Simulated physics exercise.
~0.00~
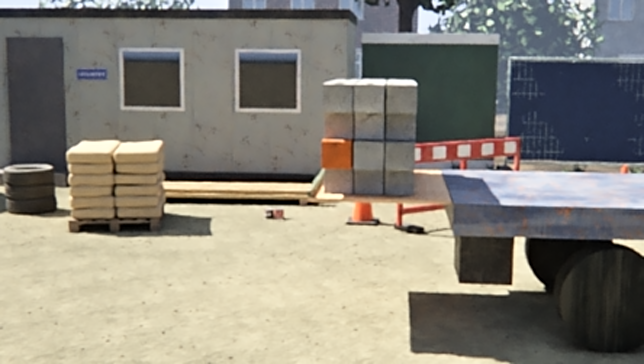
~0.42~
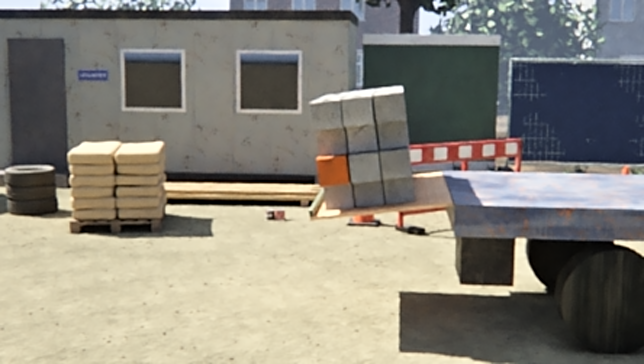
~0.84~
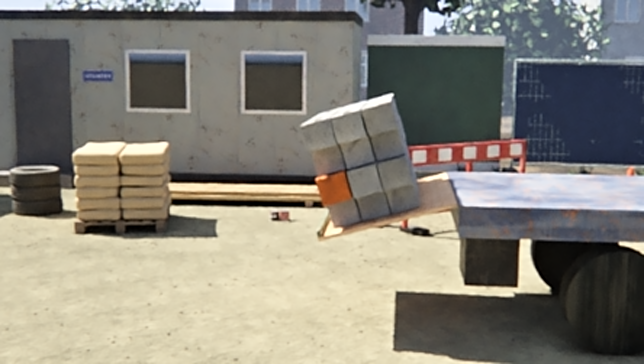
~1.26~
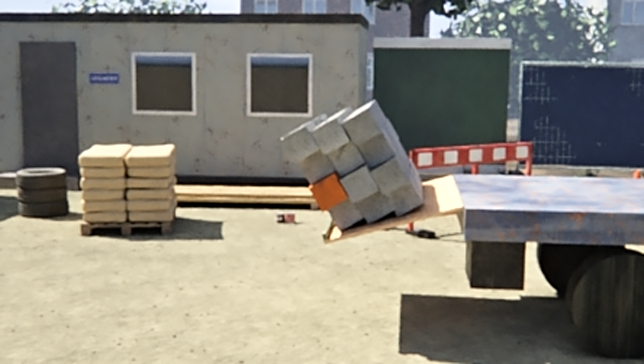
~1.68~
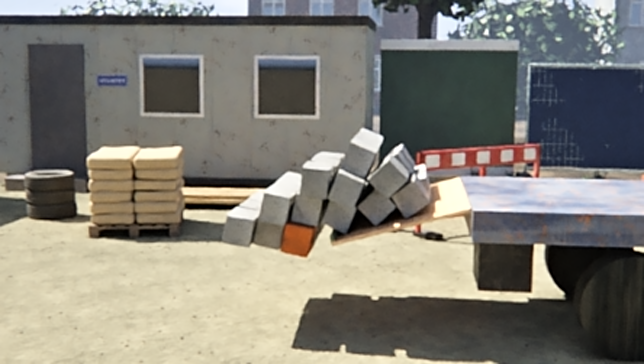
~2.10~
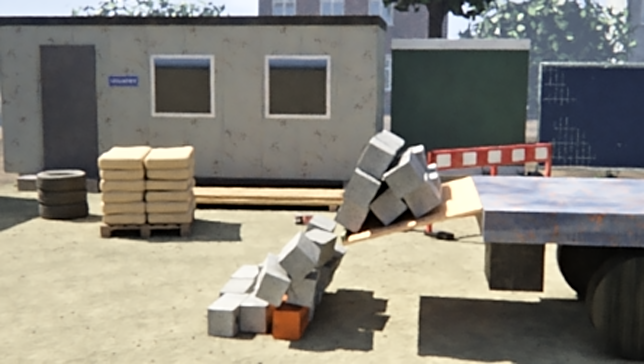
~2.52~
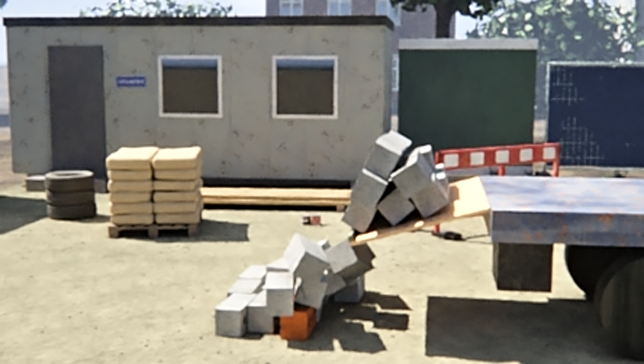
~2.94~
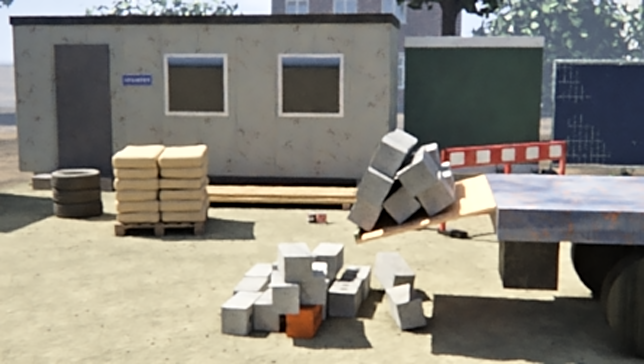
In a sunlit yard with a low grey cabin, a pallet of stacked sacks and some tyres, a neat stack of grey blocks with one orange block stands on a flap at the back of a flat-bed. The flap tips downward to the left, and the stack leans with it. Once the flap stops, the blocks keep tilting, slide apart and topple over its lower edge. Many tumble to the ground, the orange one among them, and a few roll to the right. At the end, a jumbled cluster remains on the sloping flap above the scattered heap.
